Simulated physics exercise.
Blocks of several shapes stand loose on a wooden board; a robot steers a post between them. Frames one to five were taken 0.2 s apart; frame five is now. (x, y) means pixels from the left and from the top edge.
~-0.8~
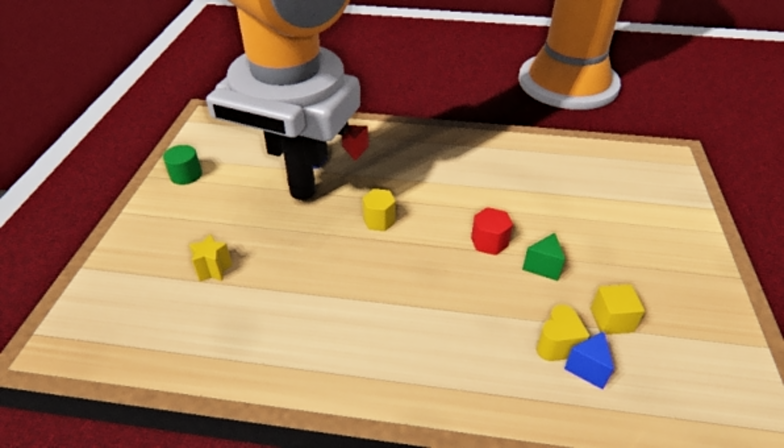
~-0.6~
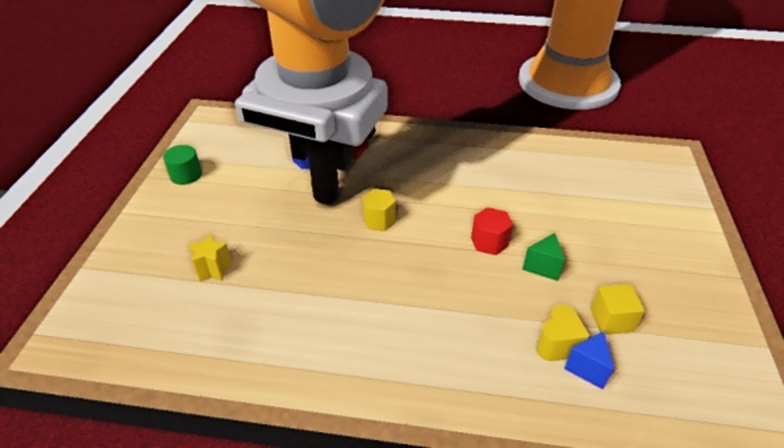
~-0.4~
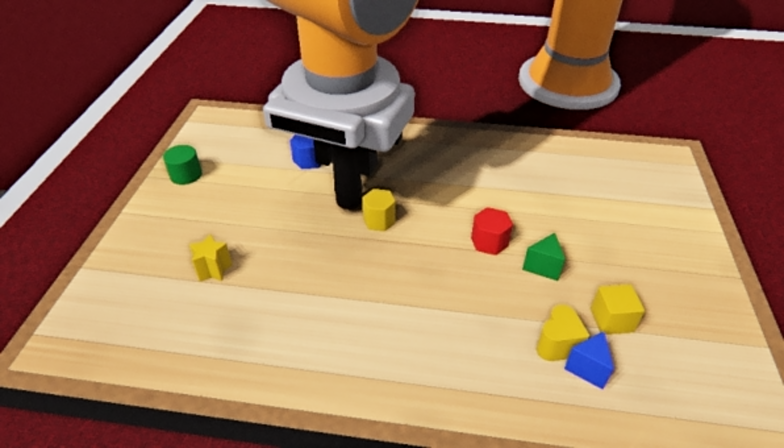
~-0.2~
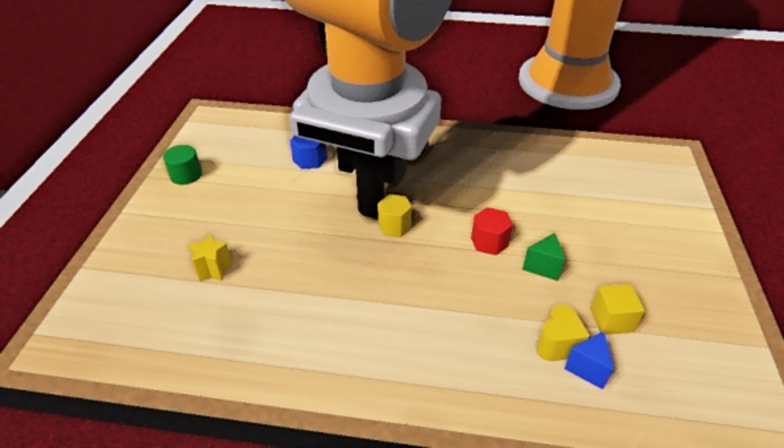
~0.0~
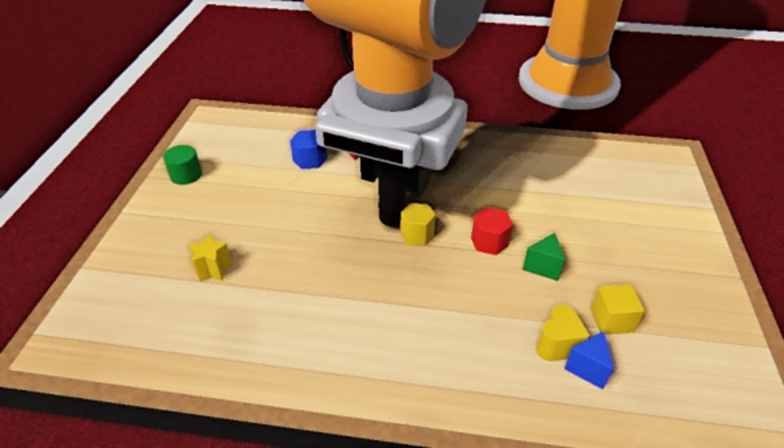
Orange robot arm moving a black post rightward across a wooden board, reaching a yellow hexagonal block and pushing it right.
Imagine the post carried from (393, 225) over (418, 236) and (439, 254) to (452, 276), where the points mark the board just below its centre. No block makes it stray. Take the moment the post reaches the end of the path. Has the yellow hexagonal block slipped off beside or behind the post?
I'd say yes.
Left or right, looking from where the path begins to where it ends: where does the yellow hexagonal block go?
That block drifts left.
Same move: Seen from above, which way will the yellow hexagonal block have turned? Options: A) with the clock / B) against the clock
B: Against the clock.
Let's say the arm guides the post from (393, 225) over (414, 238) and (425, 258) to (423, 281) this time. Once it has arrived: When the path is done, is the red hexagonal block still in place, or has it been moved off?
The block stays on its spot.
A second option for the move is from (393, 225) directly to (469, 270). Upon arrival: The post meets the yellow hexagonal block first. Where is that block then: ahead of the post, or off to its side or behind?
Still in front.
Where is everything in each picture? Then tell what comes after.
Lower end of the post at (303, 193), tops of blocks, yellow hexagonal block at (379, 199), red hexagonal block at (494, 220), green triangular block at (549, 246), in the first frame.
Post at (326, 196), blocks as before, in the second frame.
Post at (349, 202), blocks as before, in the third frame.
Post at (371, 209), yellow hexagonal block at (395, 204), in the fourth frame.
Post at (393, 218), yellow hexagonal block at (418, 213), red hexagonal block at (494, 220), green triangular block at (549, 246), in the fifth frame.
The first path, step by step. Halfway along, post at (431, 238); yellow hexagonal block at (461, 230), turned 20° anticlockwise.
At the end, post at (453, 270); yellow hexagonal block at (485, 245), turned 80° anticlockwise; red hexagonal block at (499, 220), turned 20° anticlockwise; green triangular block not moved.
